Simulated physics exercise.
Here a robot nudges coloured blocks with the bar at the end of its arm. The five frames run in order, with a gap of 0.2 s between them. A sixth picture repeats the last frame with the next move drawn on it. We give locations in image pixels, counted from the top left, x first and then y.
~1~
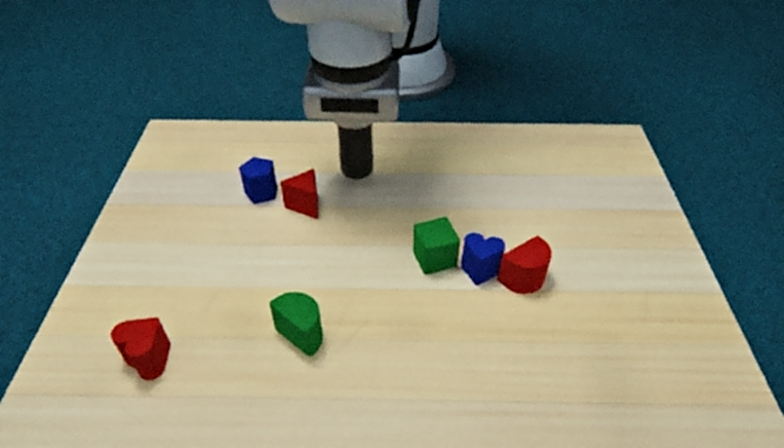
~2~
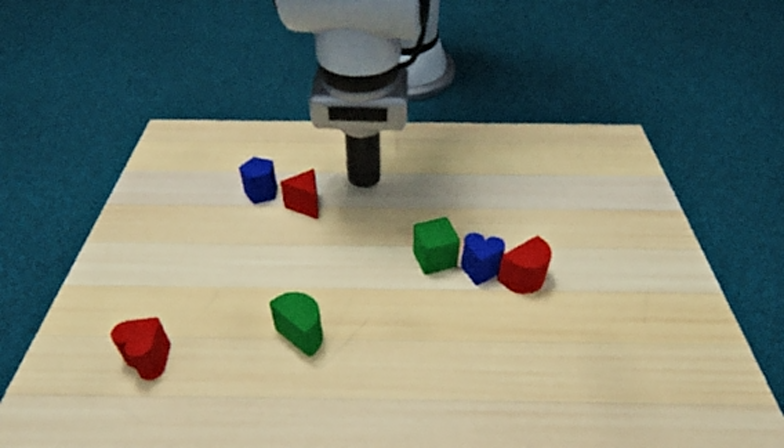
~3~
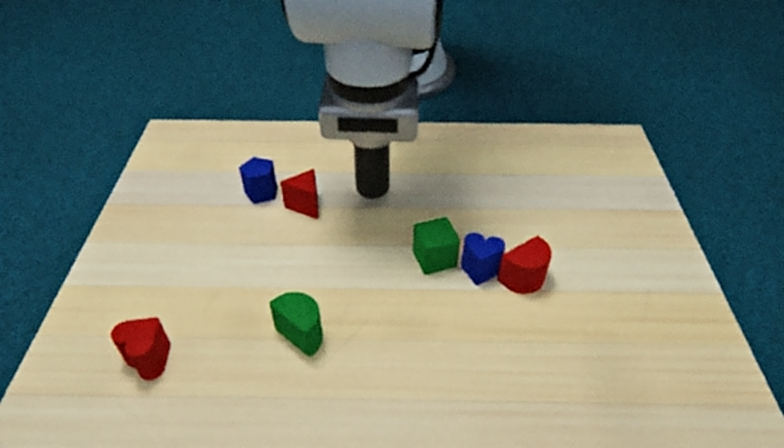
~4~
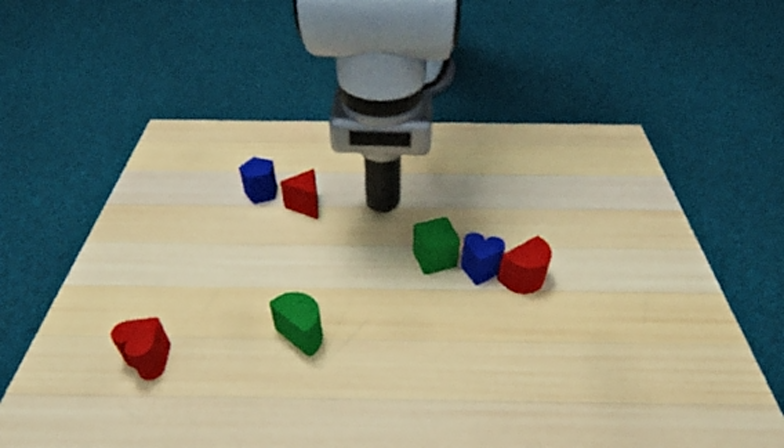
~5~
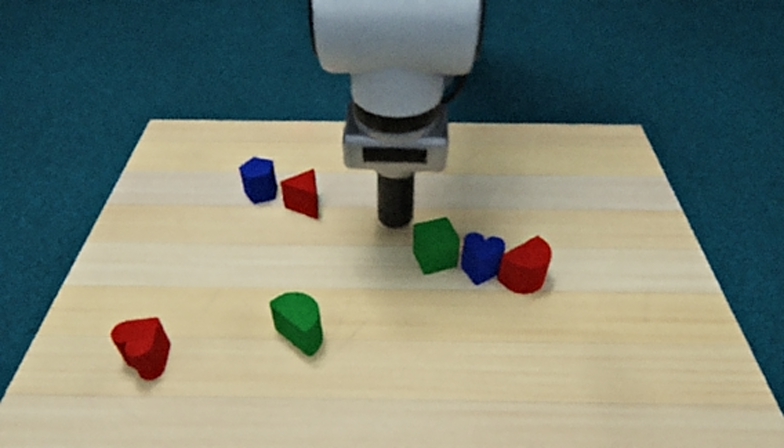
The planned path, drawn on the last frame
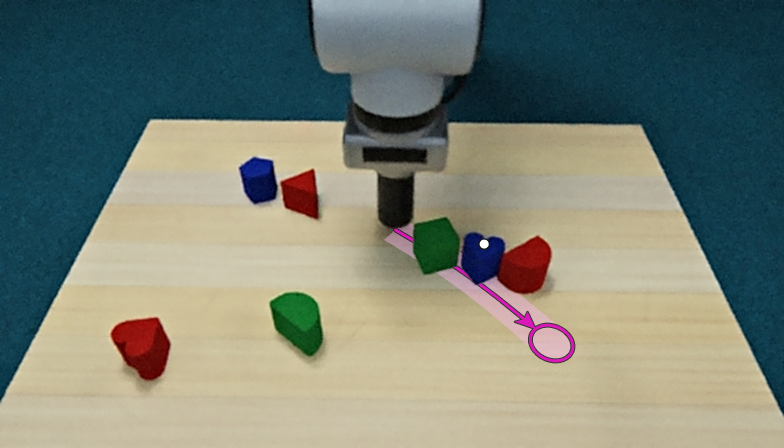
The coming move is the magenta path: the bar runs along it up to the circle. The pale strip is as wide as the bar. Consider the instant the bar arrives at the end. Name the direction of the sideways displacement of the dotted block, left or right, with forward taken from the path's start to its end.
It is displaced to the left.
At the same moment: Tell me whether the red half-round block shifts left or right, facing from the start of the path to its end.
Slides left.
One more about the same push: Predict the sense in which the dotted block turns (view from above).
The answer is counter-clockwise.
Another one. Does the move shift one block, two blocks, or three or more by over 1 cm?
Three or more blocks move.
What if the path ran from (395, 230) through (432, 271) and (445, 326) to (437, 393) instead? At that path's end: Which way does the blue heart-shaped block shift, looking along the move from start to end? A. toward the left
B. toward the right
Answer: A.
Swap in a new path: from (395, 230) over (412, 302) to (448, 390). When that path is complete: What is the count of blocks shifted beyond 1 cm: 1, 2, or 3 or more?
Moved: 1.
Path on the board, from (395, 230) by way of (471, 278) to (552, 343); the dot is on the blue heart-shaped block.
What follows on the original path. One third of the way, bar at (448, 248); green four-sided block at (464, 263); blue heart-shaped block at (490, 245).
Two thirds of the way, bar at (501, 285); green four-sided block at (488, 300), turned 50° clockwise; blue heart-shaped block at (543, 264), turned 50° anticlockwise; red half-round block at (575, 263), turned 45° anticlockwise.
At the end, bar at (556, 330); green four-sided block at (489, 305), turned 65° clockwise; blue heart-shaped block at (562, 274), turned 75° anticlockwise; red half-round block at (588, 263), turned 75° anticlockwise.
